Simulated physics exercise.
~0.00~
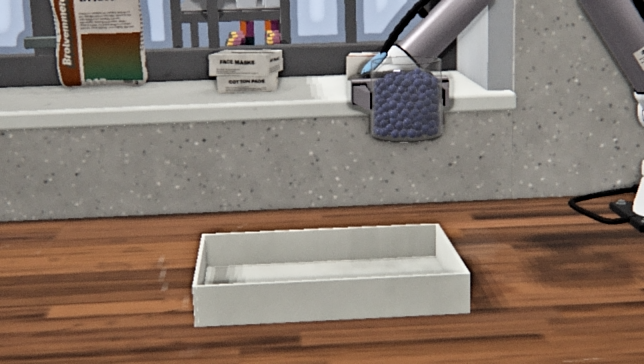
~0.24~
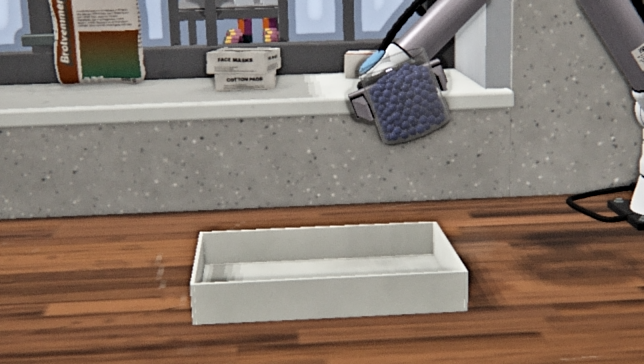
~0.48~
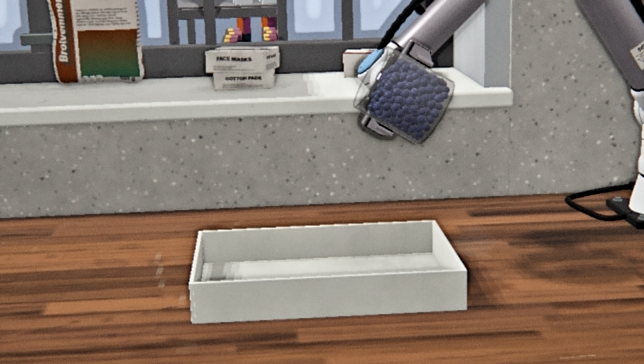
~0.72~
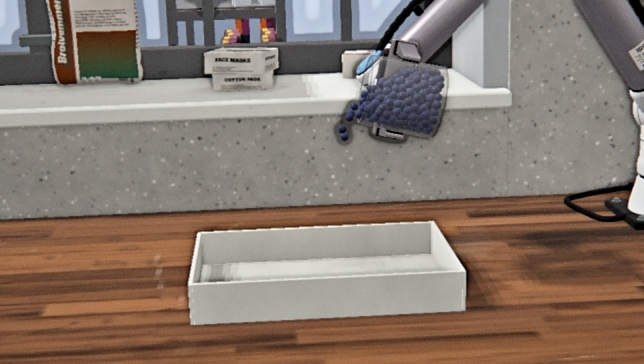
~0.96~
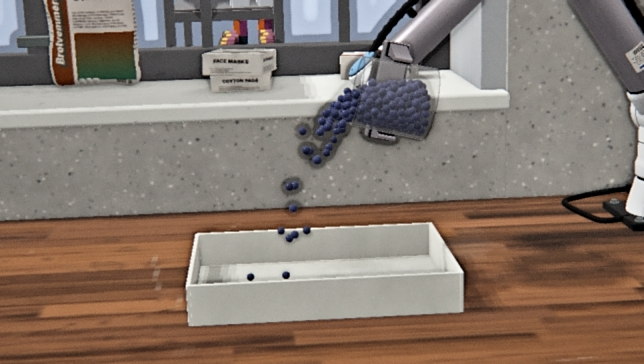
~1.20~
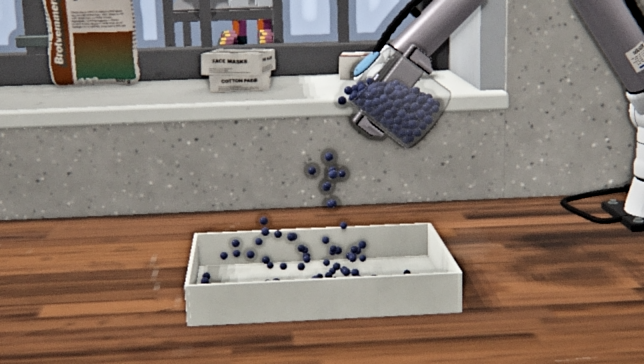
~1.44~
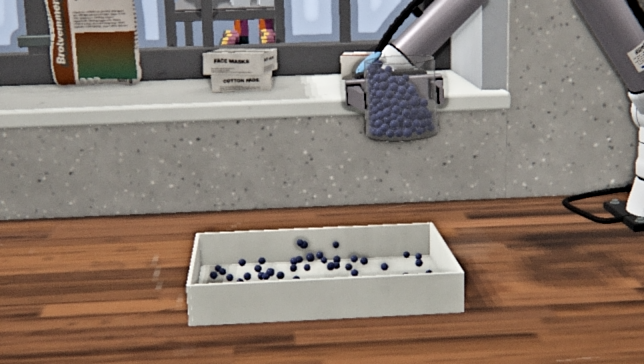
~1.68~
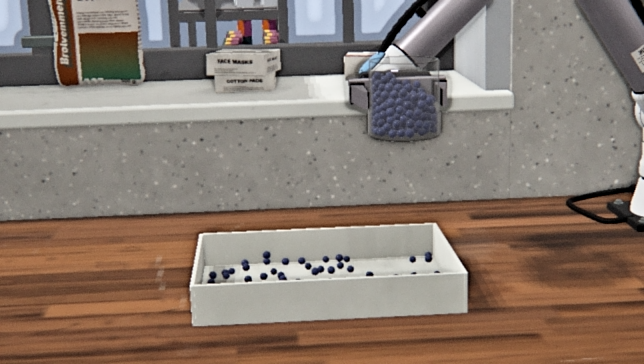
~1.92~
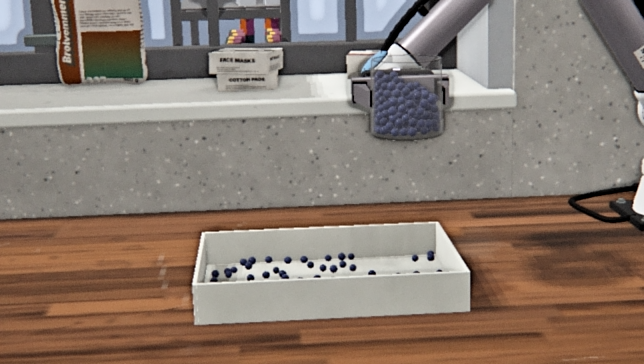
A robot arm tips a beaker, spills some dark beads into a tray, and rights it.
